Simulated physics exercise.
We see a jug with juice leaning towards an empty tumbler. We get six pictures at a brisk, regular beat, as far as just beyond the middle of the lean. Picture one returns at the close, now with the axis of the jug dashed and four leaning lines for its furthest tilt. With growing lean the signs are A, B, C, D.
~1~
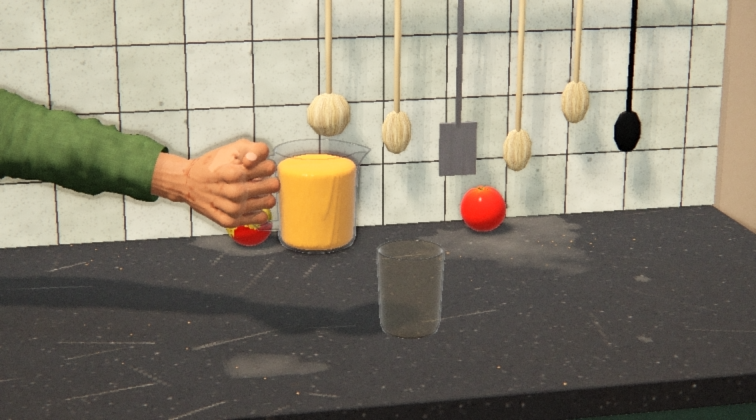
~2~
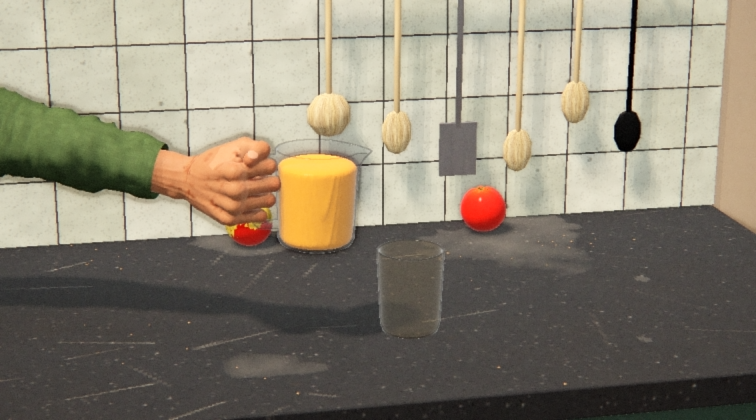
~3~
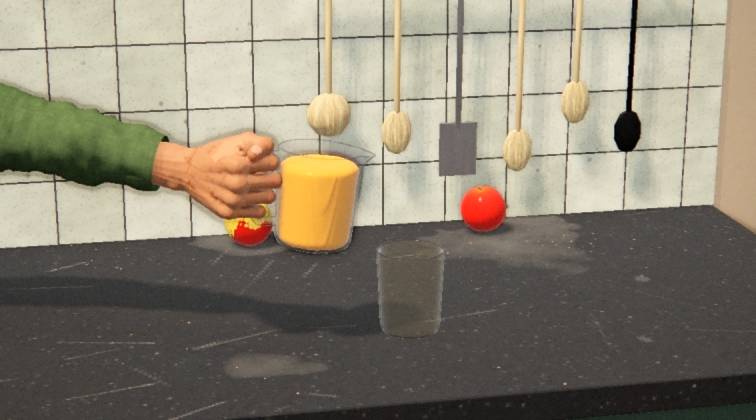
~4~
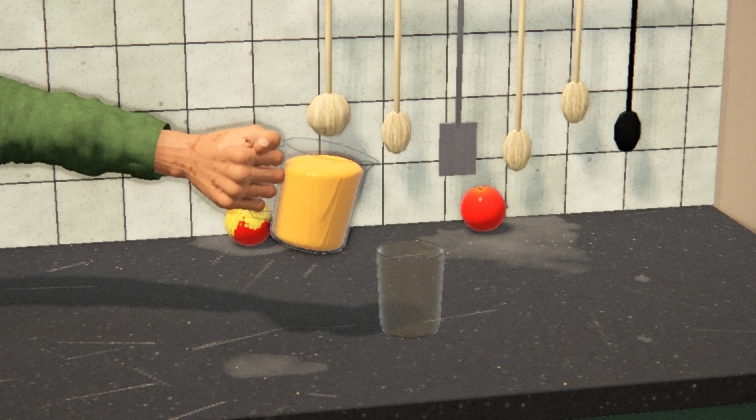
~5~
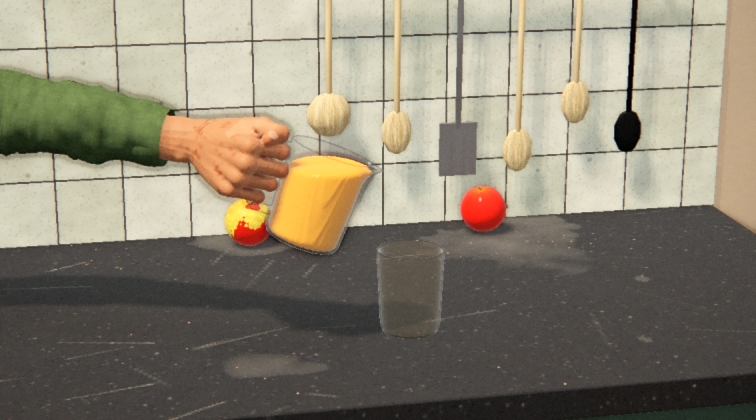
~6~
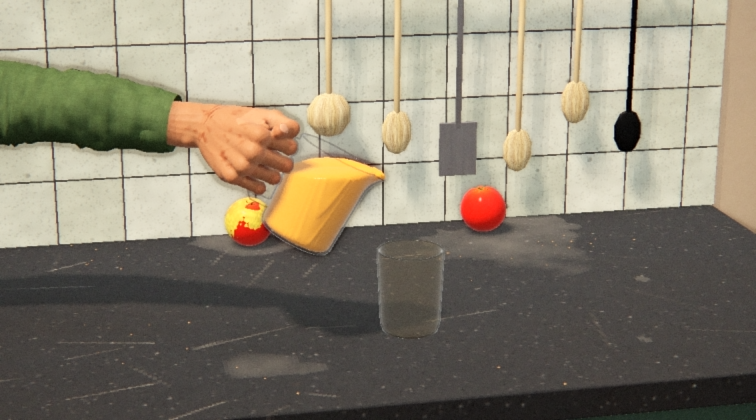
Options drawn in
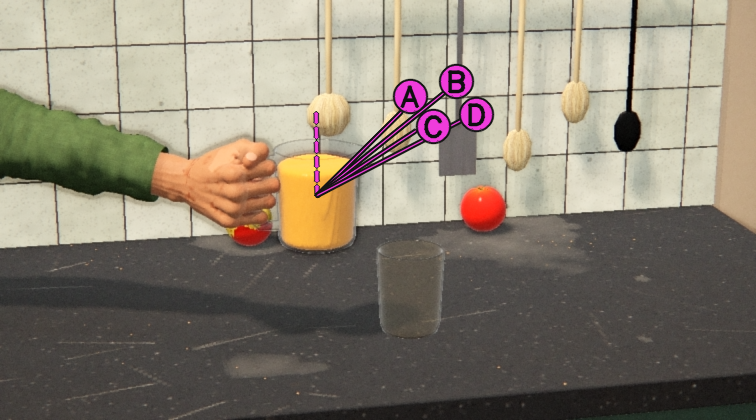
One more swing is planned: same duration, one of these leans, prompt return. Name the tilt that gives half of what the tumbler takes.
It is C.
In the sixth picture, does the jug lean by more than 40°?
No, it does not.
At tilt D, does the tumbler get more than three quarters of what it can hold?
No.
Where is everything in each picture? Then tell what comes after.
Upright, lip at (369, 149); rim of the tumbler round (411, 249); nothing has left yet, in the first picture.
Upright, lip at (370, 150); nothing has left yet, in the second picture.
Tipped about 6°, lip at (373, 154); nothing has left yet, in the third picture.
Tipped about 12°, lip at (377, 161); nothing has left yet, in the fourth picture.
Tipped about 21°, lip at (381, 169); nothing has left yet, in the fifth picture.
Tipped about 29°, lip at (384, 179); juice is over the lip, down to (384, 179), in the sixth picture.
On the marked copy, A at (401, 112); B at (443, 92); C at (415, 130); D at (460, 120).
For tilt A, the tumbler ends with about 30 % of what it can hold.
For tilt B, the tumbler ends with about 39 % of what it can hold.
For tilt C, the tumbler ends with about 50 % of what it can hold.
For tilt D, the tumbler ends with about 62 % of what it can hold.
